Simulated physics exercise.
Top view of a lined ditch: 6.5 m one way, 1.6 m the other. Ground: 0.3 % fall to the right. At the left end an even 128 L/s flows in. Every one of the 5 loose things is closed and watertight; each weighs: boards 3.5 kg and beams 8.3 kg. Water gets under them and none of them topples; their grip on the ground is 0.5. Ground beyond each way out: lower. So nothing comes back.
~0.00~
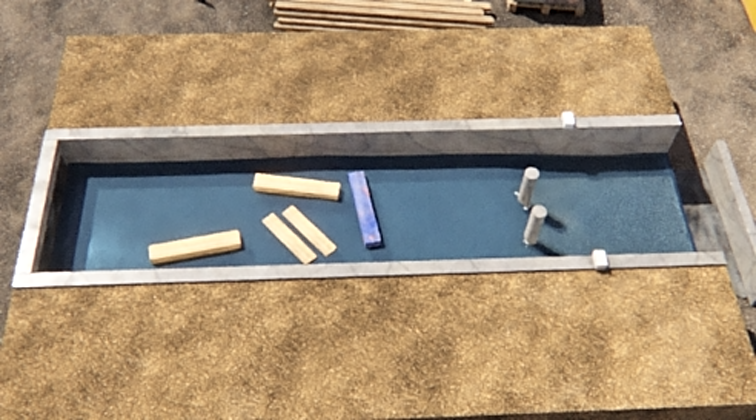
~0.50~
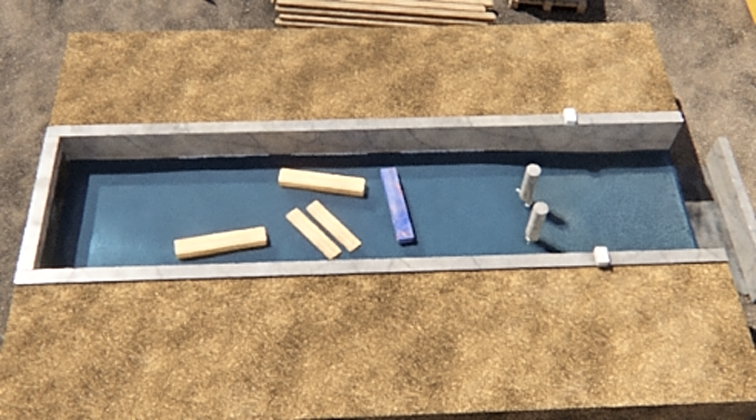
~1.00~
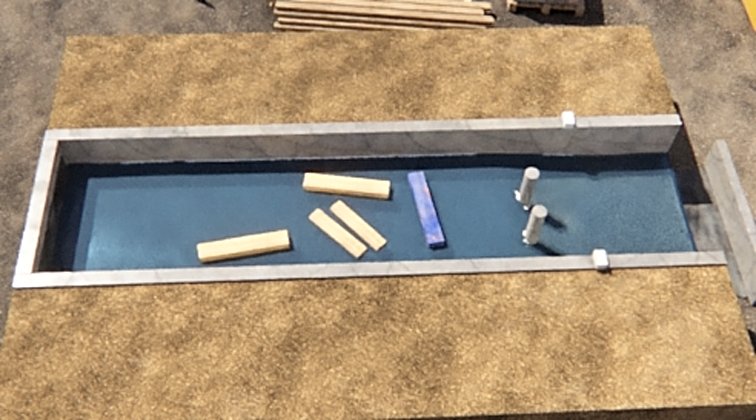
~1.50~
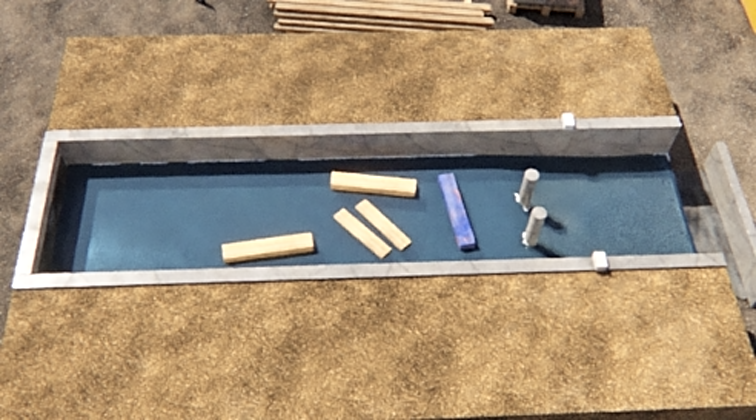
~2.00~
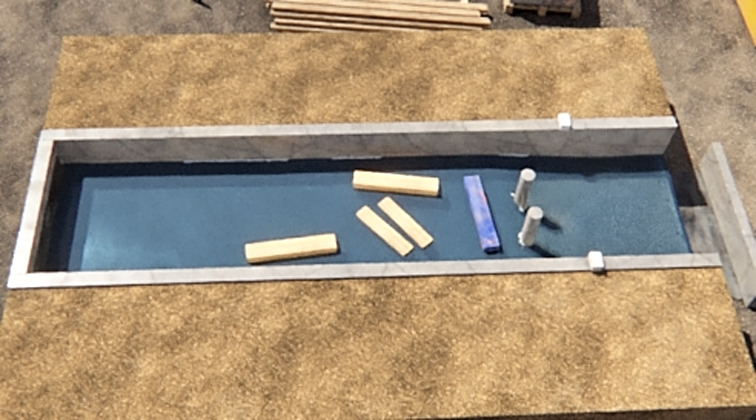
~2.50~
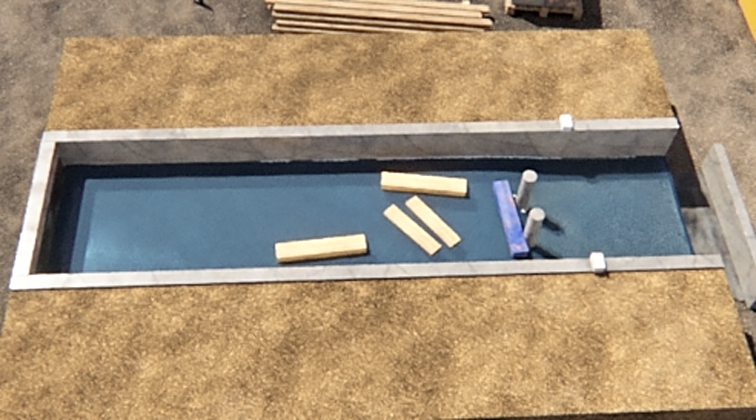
Lined ditch of shallow water seen from above, with a blue beam and four pale timbers drifting right toward two upright posts.
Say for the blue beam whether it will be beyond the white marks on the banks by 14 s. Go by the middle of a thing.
Blue beam: Short of the marks.
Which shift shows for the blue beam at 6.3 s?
It is about 150 cm out of place by then.
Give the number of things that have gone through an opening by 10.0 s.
Tally: 1.
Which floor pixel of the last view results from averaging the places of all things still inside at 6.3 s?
It sits at about (510, 224).
After 3.5 s the blue beam is near (513, 217), 1.6 m from its start, afloat; 0 of 5 are over the mark; 5 afloat.
After 6.3 s the blue beam is near (513, 217), 1.6 m from its start, afloat; 1 of 5 are over the mark; 5 afloat.
After 10.0 s the blue beam is near (512, 217), 1.6 m from its start, afloat; 1 of 5 are over the mark; 4 afloat.
After 14.0 s the blue beam is near (513, 217), 1.6 m from its start, afloat; 2 of 5 are over the mark; 3 afloat.
